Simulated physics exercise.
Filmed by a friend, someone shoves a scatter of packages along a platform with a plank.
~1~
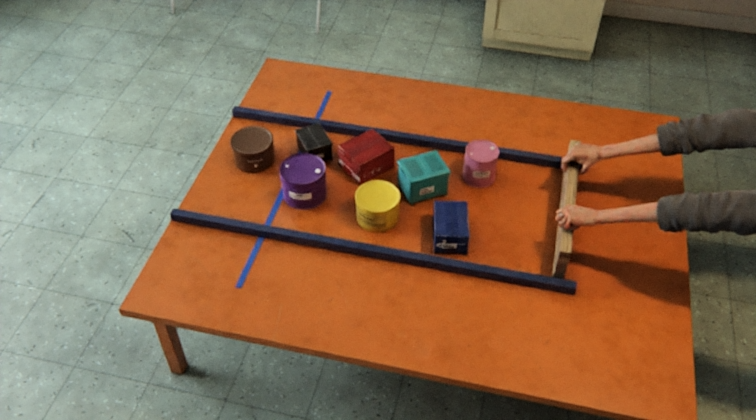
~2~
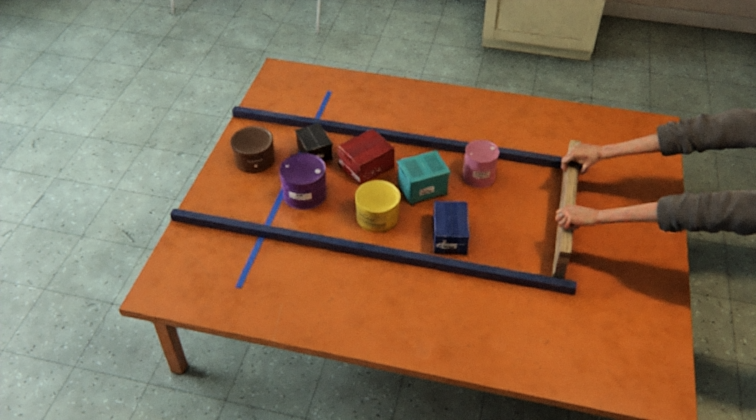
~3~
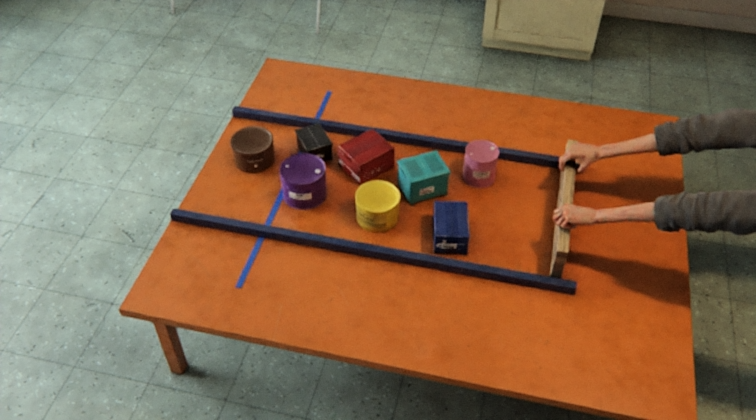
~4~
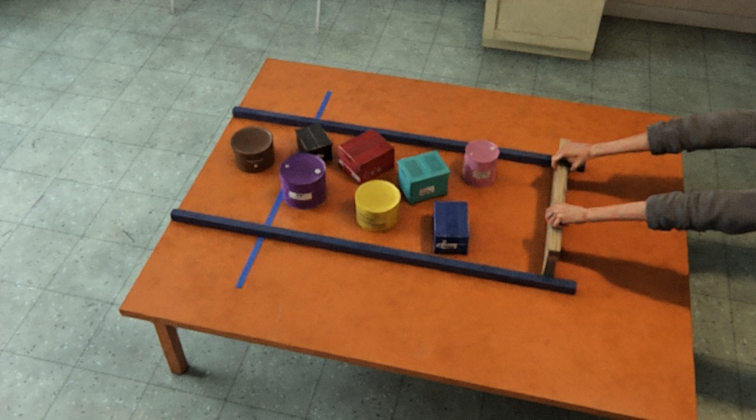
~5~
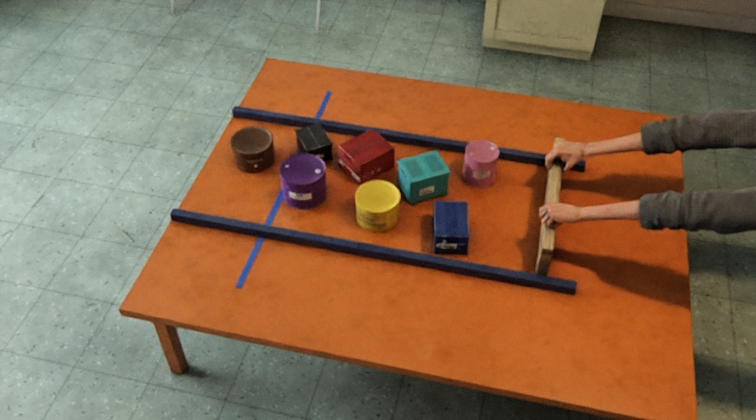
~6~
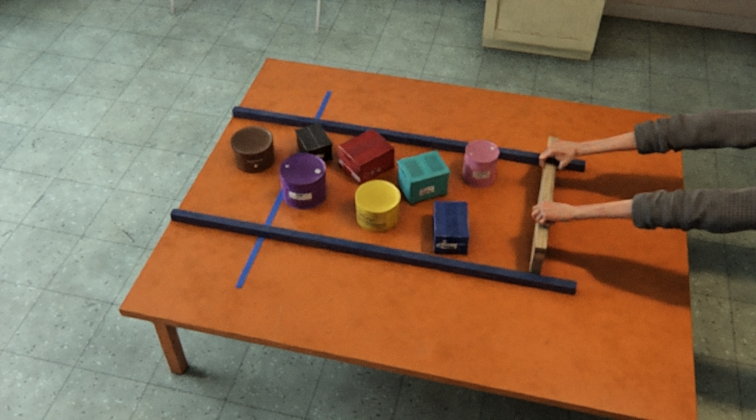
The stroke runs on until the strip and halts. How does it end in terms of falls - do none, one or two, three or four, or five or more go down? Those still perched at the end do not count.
In the end, one or two go down.
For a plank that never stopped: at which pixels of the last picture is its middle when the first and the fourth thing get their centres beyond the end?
At (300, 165) for the first, at (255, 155) for the fourth.
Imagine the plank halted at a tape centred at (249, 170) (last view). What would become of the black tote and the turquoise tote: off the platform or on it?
In this case the black tote ends up down and the turquoise tote rests in place.
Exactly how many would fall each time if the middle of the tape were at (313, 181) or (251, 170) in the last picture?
Ground tally per try: 0 / 4.
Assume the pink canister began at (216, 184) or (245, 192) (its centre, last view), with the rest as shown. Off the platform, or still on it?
Taking the two places in order, it is safe and then is safe.
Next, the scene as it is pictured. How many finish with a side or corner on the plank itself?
At rest, 3 are in contact.
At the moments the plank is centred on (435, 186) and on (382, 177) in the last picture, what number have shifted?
Counts: 4 and 7.
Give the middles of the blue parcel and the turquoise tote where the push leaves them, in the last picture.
The blue parcel at (261, 194), the turquoise tote at (272, 159).
Soon after, none off yet; brown pail at rest near (253, 150); black tote at rest near (314, 145); purple canister at rest near (304, 181).
In the end, the number that fall off is one or two; gone, brown pail.
